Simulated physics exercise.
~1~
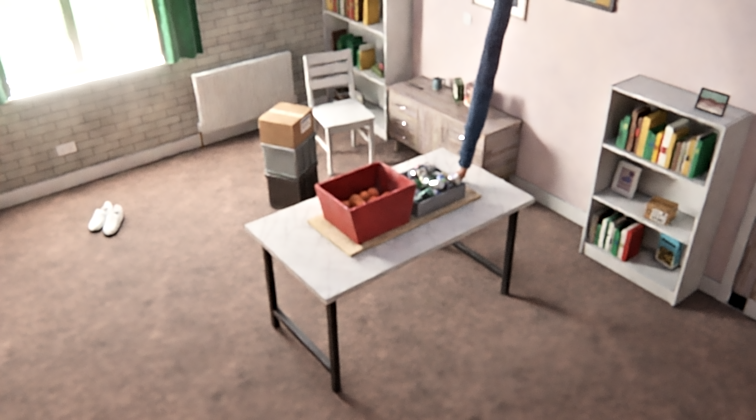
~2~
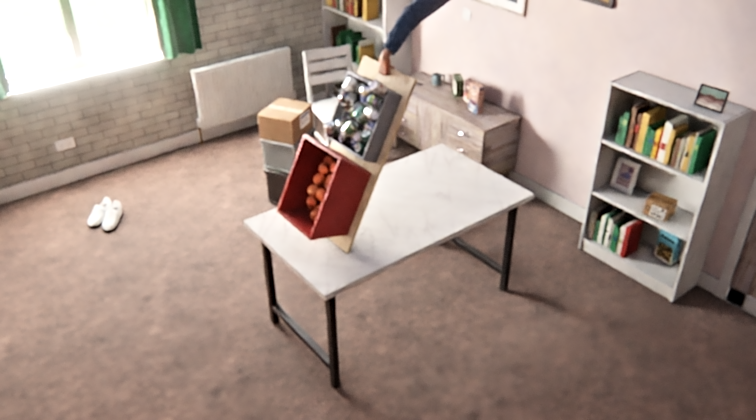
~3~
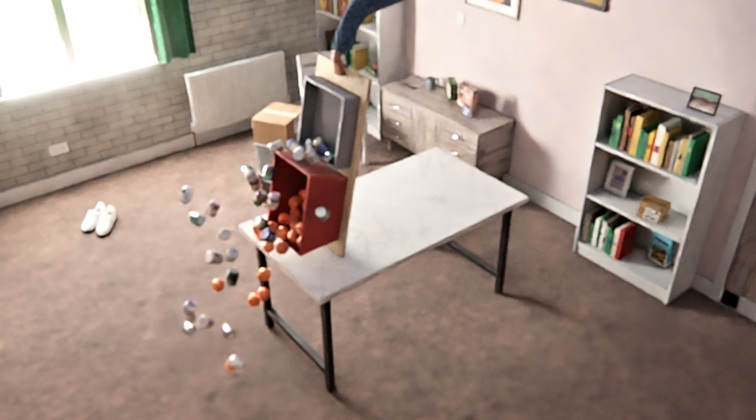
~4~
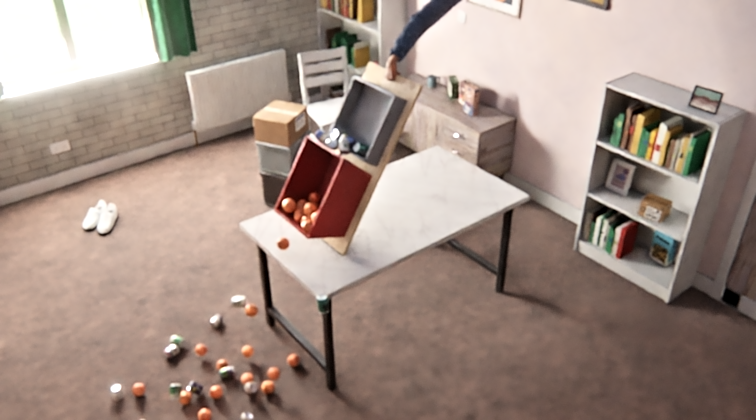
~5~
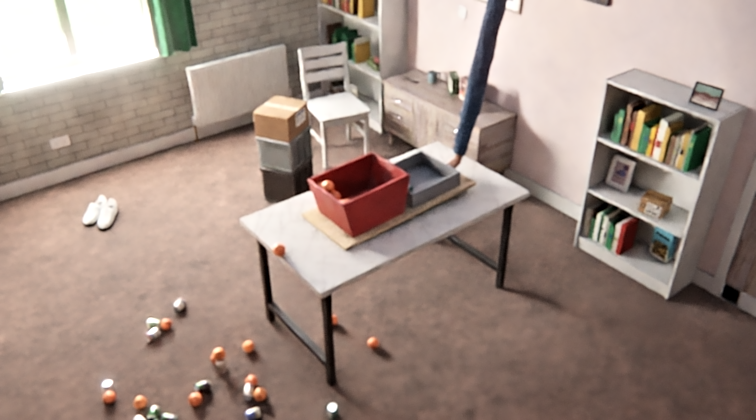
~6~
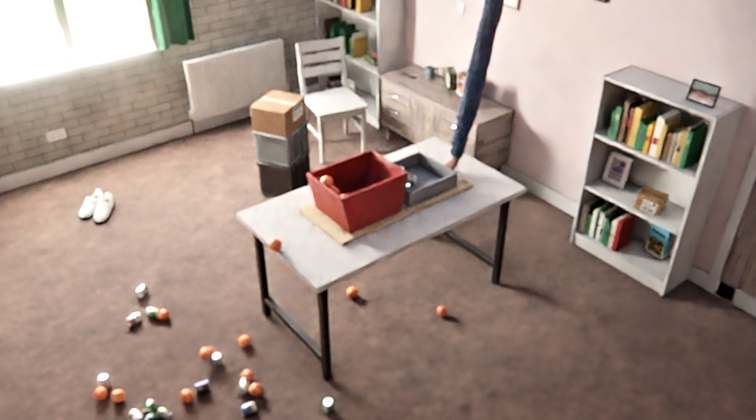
Oranges and small cans spill onto the floor as an arm tilts a board of trays, then lowers it.
